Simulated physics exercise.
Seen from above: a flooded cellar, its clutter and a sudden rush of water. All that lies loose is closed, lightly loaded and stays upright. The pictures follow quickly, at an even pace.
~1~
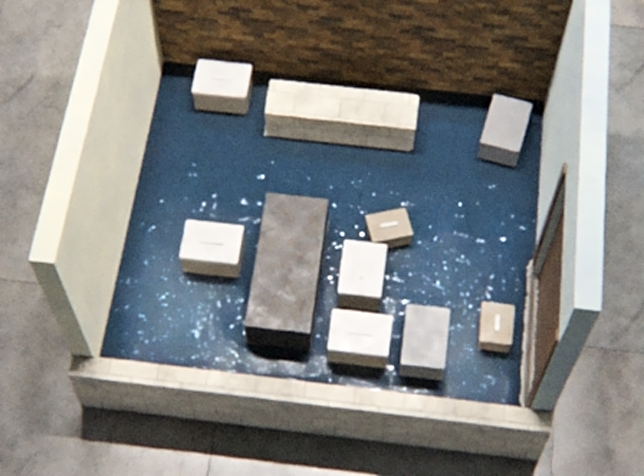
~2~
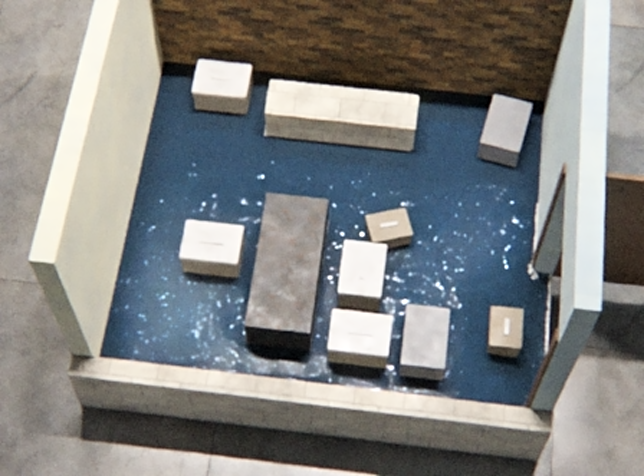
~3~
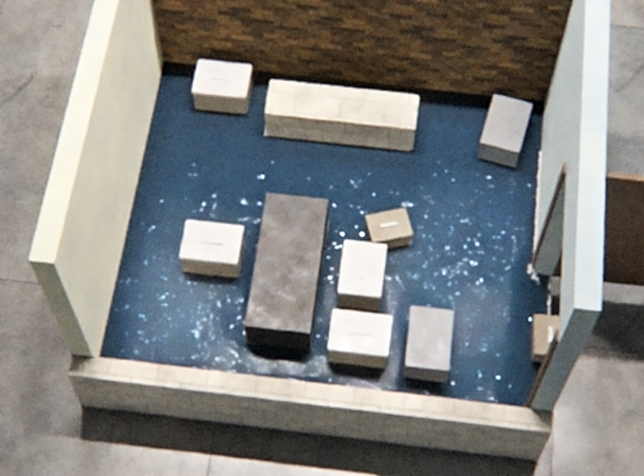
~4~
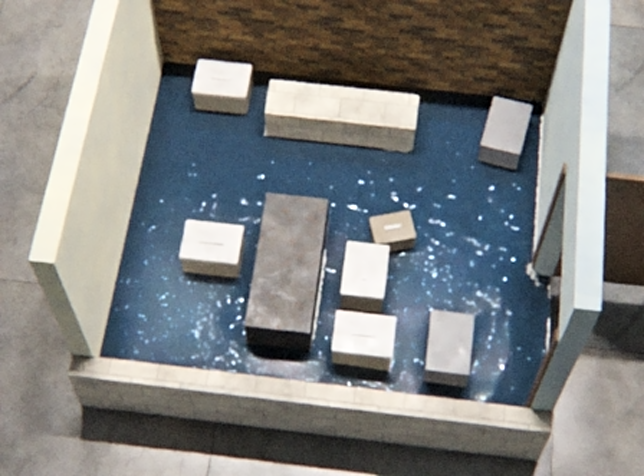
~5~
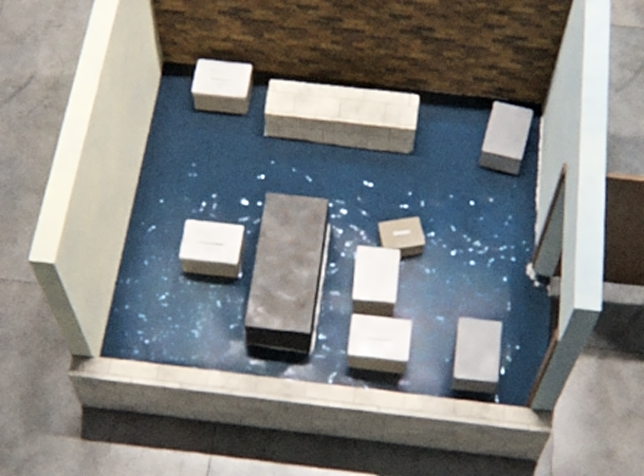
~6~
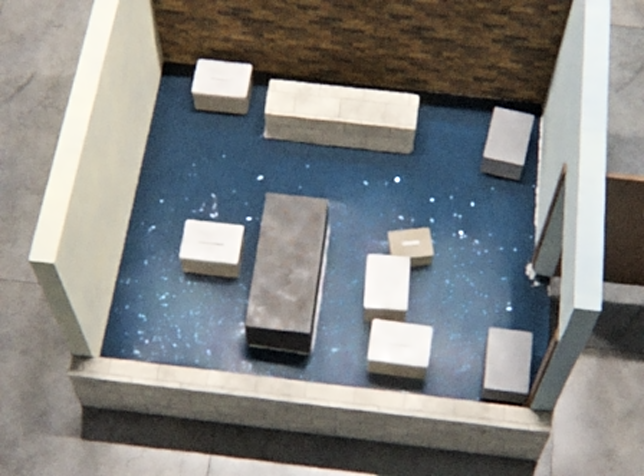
In a flooded cellar, a side door opens and a small tan box drifts out, then pale and grey boxes drift right.
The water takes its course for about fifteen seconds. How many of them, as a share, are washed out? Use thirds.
Share: At least two thirds.
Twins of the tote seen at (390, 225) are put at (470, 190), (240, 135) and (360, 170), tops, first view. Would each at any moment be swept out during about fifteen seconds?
In turn: Gone, yes, carried outside.
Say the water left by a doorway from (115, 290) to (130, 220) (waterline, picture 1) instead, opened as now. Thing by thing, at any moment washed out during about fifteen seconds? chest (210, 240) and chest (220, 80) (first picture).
In turn: Out, carried outside.
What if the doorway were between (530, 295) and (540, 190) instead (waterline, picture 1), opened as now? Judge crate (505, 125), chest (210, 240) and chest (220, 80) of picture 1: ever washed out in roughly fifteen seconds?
In turn: Through, kept in, kept in.
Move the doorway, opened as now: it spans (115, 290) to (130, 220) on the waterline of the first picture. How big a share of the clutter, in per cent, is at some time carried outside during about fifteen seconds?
Near 20 in a hundred.
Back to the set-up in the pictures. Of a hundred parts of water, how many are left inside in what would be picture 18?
Some 60 per cent.
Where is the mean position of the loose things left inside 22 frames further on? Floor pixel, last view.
Roughly at (242, 174).
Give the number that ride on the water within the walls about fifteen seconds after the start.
That makes 2.
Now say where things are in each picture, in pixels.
In the first frame, a crate at (426, 336), afloat; a chest at (360, 332) floats; 0 of 8 have shifted.
In the second frame, a crate at (426, 336) floats; a chest at (360, 332) floats; 1 of 8 have shifted.
In the third frame, a crate at (430, 338), afloat, close to its start; a chest at (360, 332) floats; 1 of 8 have shifted.
In the fourth frame, a crate at (450, 342) floats, close to its start; a chest at (364, 334), afloat, close to its start; 2 of 8 have shifted.
In the fifth frame, a crate at (478, 349) floats, a stride from its start; a chest at (380, 337) floats, close to its start; 6 of 8 have shifted.
In the sixth frame, a crate at (509, 360), afloat, a stride from its start; a chest at (400, 343), afloat, a stride from its start; 6 of 8 have shifted.
A moment on, 2 of 8 are out; 6 afloat.
Next, 6 of 8 are out; 2 afloat.
Later, 6 of 8 are out; 2 afloat.
In the end, 6 of 8 are out; 2 afloat.
